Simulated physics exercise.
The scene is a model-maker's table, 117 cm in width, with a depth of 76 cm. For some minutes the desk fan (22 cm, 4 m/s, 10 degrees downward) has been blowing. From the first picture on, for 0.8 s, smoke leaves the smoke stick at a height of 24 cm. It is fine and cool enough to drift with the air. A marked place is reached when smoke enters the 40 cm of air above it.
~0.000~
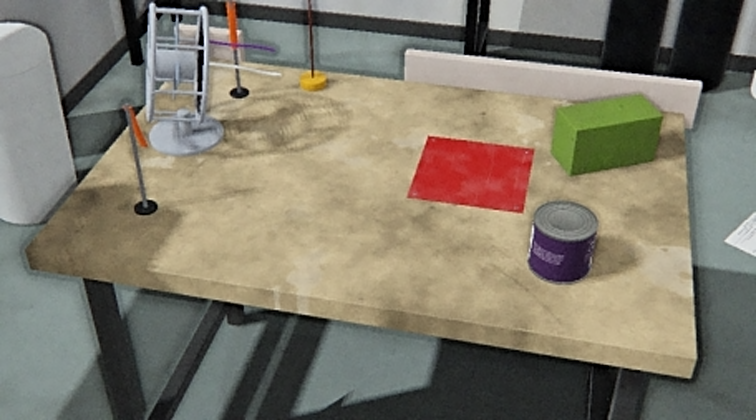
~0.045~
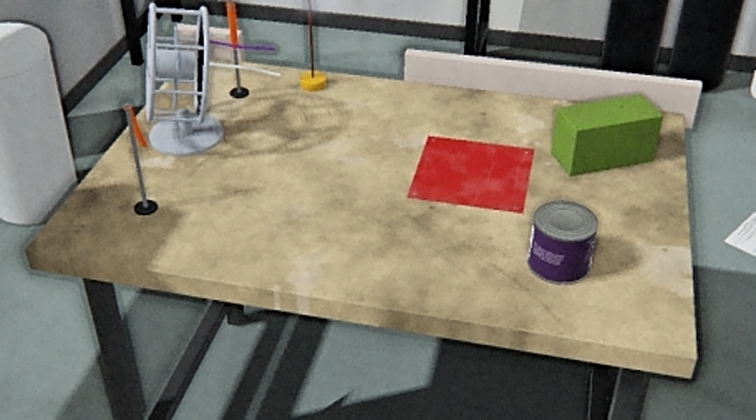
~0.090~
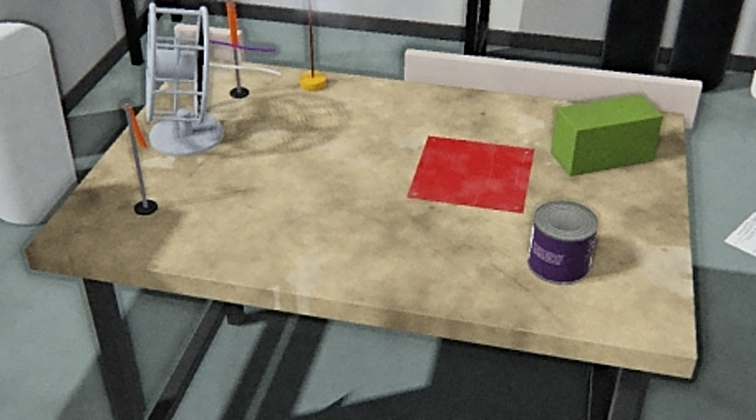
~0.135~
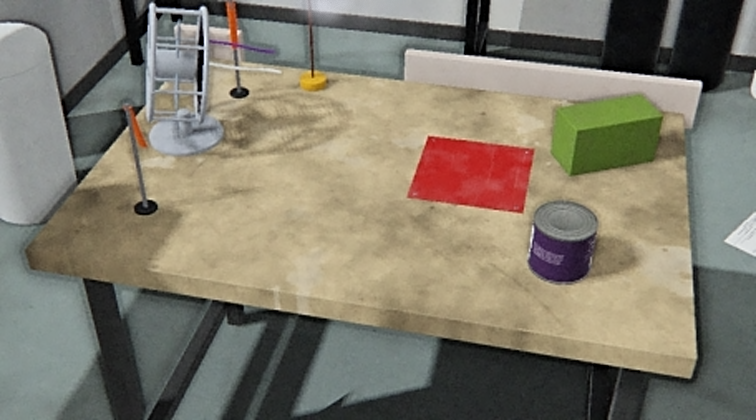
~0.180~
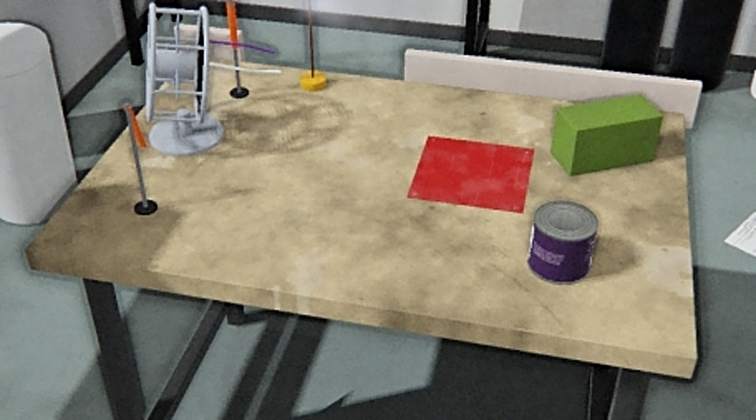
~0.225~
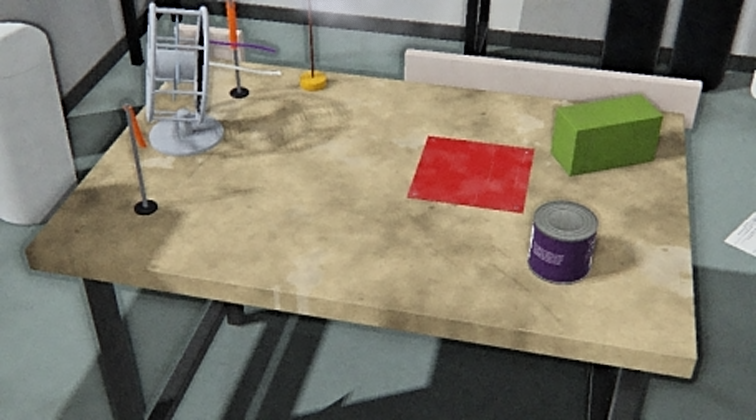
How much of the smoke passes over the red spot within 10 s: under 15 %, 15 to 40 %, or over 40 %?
The share reaching it is not even 15 %.
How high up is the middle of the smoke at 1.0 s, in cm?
About 18 cm.
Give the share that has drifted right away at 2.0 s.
Some 100 per cent.
By 1.0 s, 45 % is gone from the area; 0 % has passed over the red spot.
By 2.0 s, 98 % is gone from the area; 0 % has passed over the red spot.
By 4.0 s, 100 % is gone from the area; 0 % has passed over the red spot.
By 10.0 s, 100 % is gone from the area; 0 % has passed over the red spot.
